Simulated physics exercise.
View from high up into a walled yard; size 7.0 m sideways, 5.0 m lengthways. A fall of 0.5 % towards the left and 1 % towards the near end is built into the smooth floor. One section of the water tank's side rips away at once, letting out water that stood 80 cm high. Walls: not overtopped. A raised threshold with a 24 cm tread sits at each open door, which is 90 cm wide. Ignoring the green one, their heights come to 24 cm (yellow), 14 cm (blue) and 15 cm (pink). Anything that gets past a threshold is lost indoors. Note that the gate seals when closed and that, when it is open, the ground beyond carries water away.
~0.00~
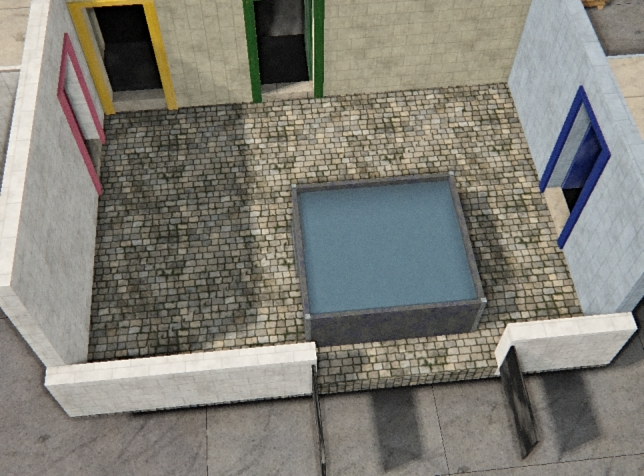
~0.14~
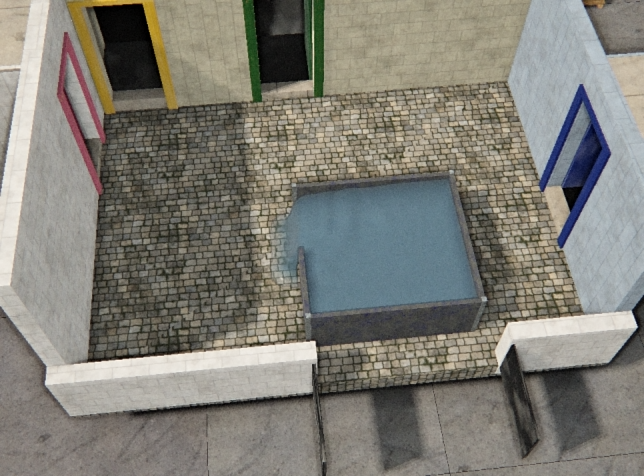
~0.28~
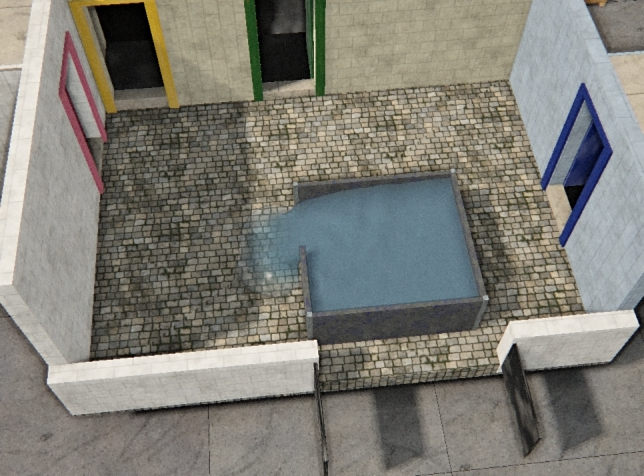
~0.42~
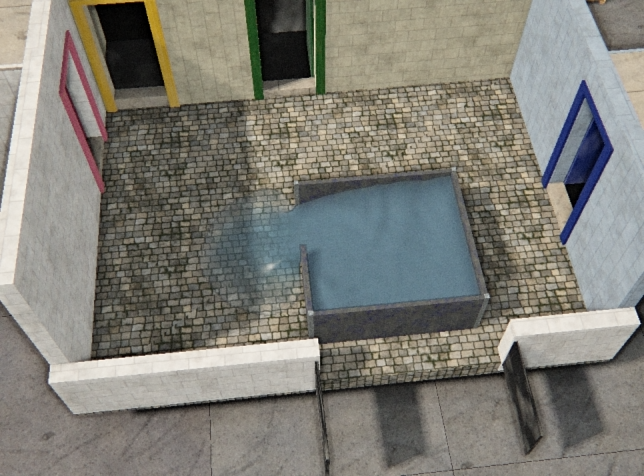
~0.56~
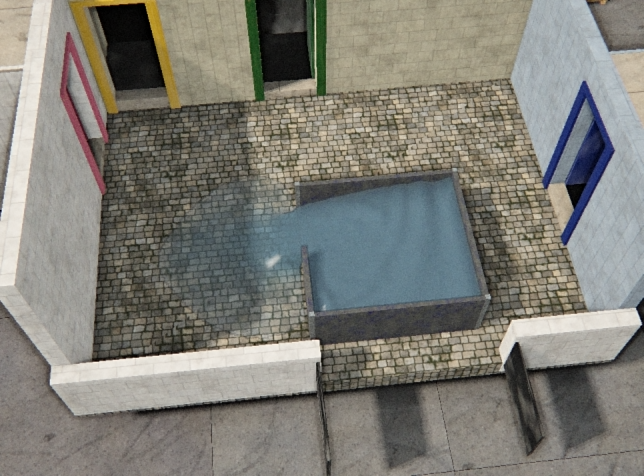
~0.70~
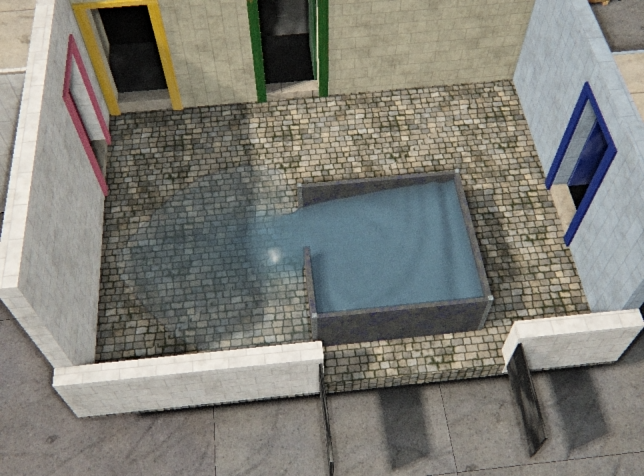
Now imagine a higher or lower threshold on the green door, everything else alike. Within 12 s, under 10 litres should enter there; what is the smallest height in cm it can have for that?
Around 5.5 cm.
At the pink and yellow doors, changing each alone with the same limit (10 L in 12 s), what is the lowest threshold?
You'd want some 23 cm at pink and some 33 cm at yellow.
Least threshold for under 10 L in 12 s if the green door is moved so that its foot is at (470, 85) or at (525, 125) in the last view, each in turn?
About 7.0 cm for the first and 9.5 cm for the second.
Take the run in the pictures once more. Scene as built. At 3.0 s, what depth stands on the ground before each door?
Yellow door 29 cm, blue door 0 cm, pink door 24 cm, green door 0 cm.
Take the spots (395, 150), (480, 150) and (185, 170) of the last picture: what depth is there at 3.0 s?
Close to 0, 0 and 3 cm, one after the other.
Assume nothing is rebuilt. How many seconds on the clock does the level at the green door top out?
I'd guess close to 8.0 seconds.
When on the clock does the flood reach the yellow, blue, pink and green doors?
The yellow door gets it at 1.8 s, the blue door at 6.0 s, the pink door at 1.2 s and the green door at 3.4 s.
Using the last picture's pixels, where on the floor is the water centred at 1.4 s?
I'd put it close to (327, 268).
After 1.4 s water covers 35 % of the floor, deepest (46 cm) near (294, 246); it has not reached the green door.
After 3.0 s water covers 45 % of the floor, deepest (36 cm) near (94, 391); it has not reached the green door.
After 12.0 s water covers 95 % of the floor, deepest (16 cm) near (94, 391); 7 cm at the green door, 0 litres in over its 15 cm threshold.
At the green door as built, the water arrived by 3.5 s and peaked near 8 cm at 8.0 s.
With a threshold of 4.5 cm, 19 litres would have come in within the 12 s; with 6 cm, 5 litres. So under 10 litres takes about 5.5 cm.
